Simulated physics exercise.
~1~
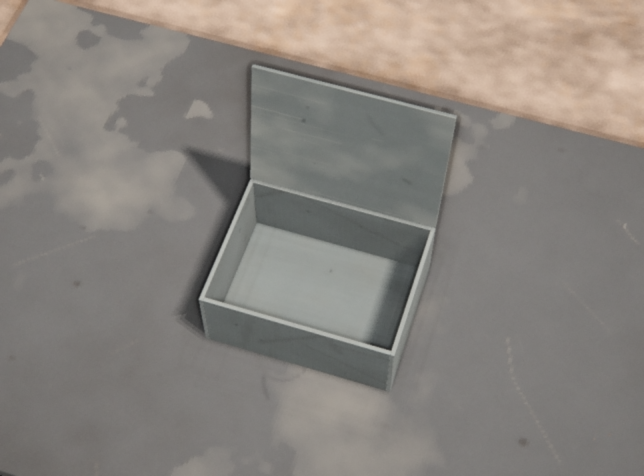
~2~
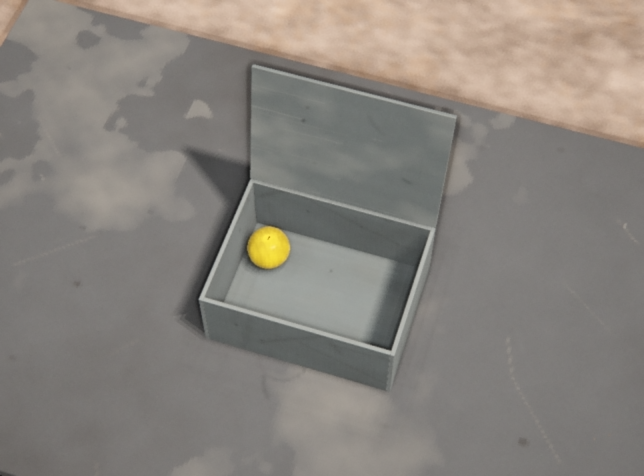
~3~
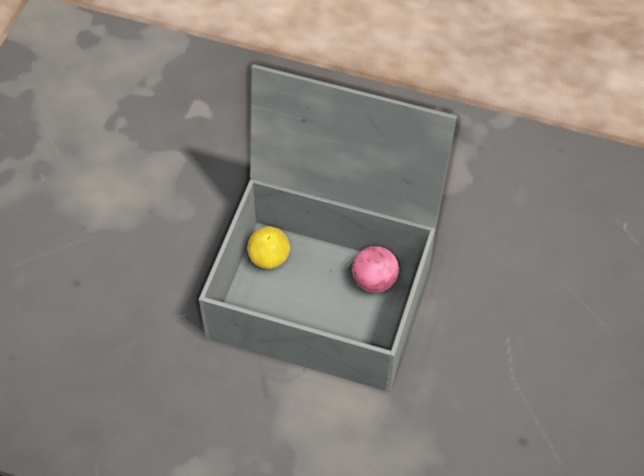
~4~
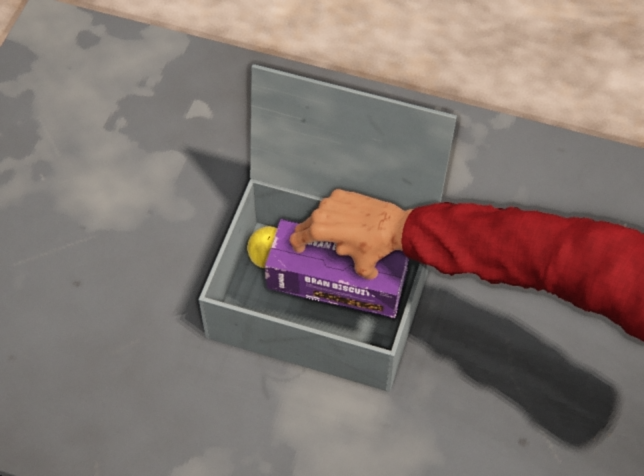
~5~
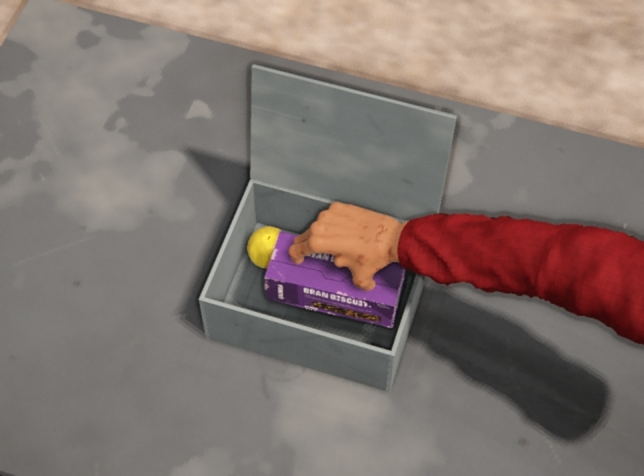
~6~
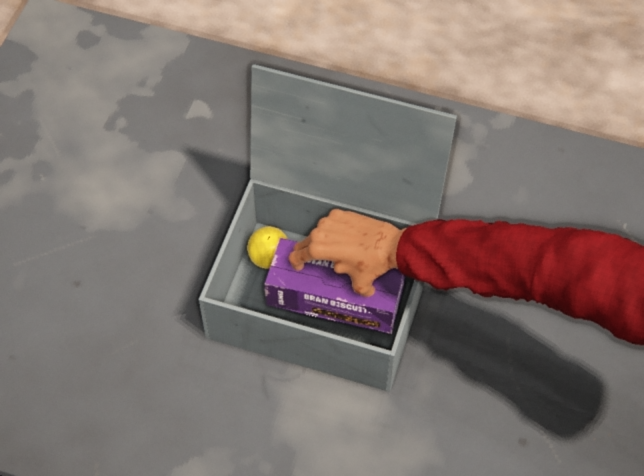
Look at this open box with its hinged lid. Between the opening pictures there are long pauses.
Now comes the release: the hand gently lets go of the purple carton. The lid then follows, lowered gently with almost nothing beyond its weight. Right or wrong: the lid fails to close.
Wrong, it closes.
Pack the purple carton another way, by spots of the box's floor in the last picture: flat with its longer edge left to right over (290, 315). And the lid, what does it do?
Result: Lid drops fully.
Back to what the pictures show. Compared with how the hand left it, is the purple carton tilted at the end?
Well, it stays just as set.
Then, 1.20 s on from there, lid starting down; purple carton shifted a little near (335, 310).
Then, 1.90 s on from there, lid 34° above the rim; purple carton shifted a little near (335, 310).
In the end, lid shut; moved from the start, purple carton; the other 2 unmoved. At the end, from the last picture's camera, purple carton near (335, 310).
